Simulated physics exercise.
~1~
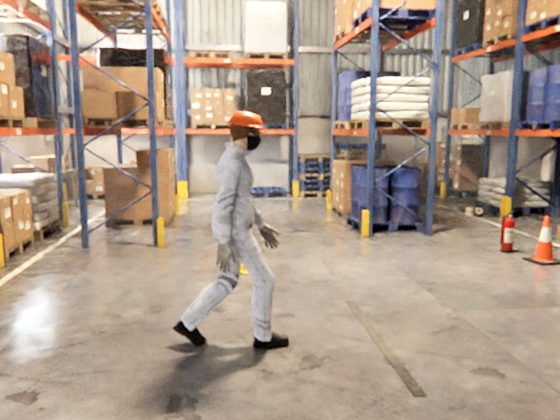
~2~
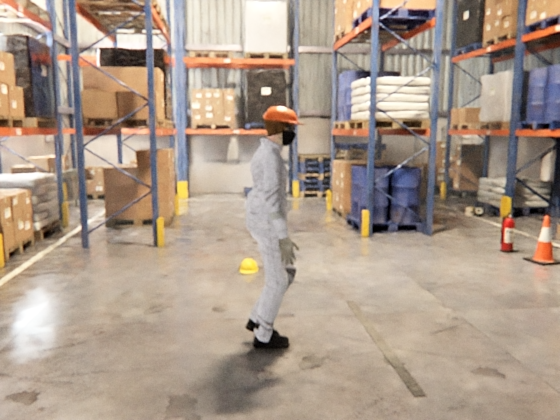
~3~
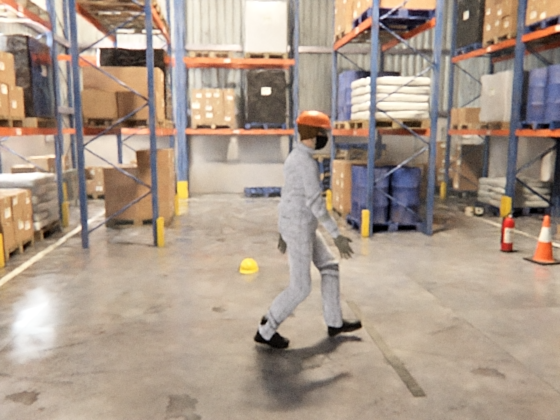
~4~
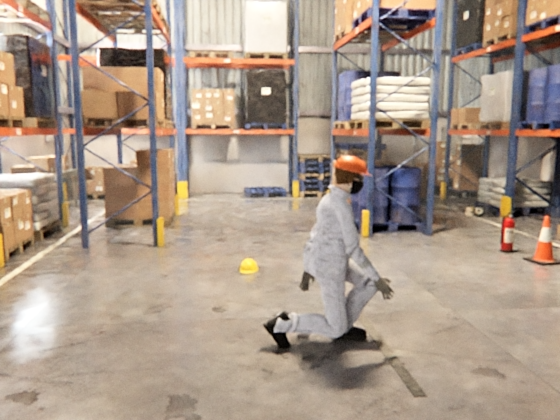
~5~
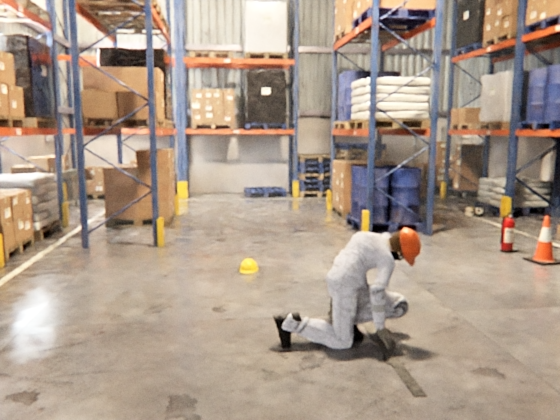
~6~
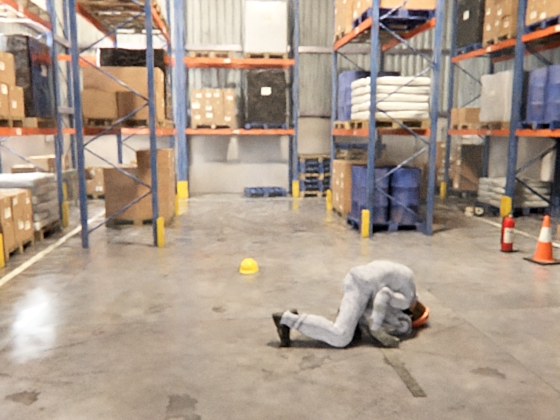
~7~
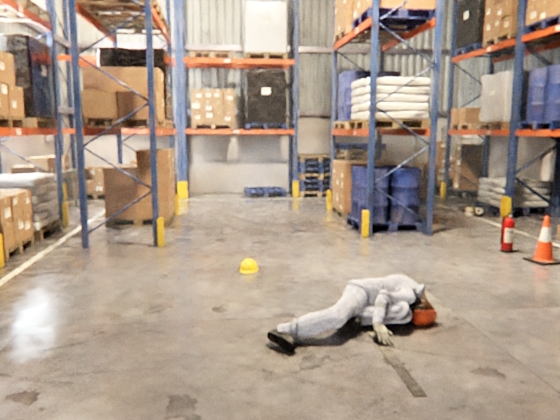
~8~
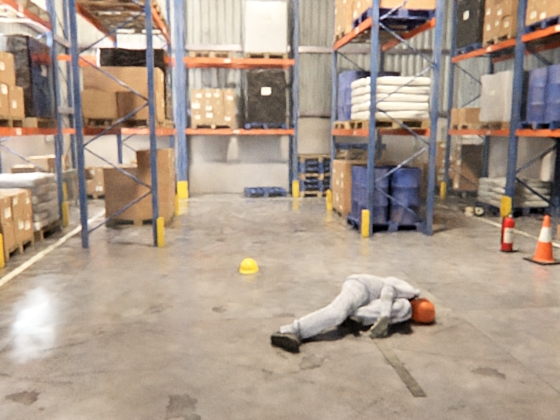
A worker in pale coveralls and an orange hard hat walked right across a warehouse floor, sank to their knees, pitched forward and crumpled onto the concrete, ending up lying still with their head and chest past a black strip.
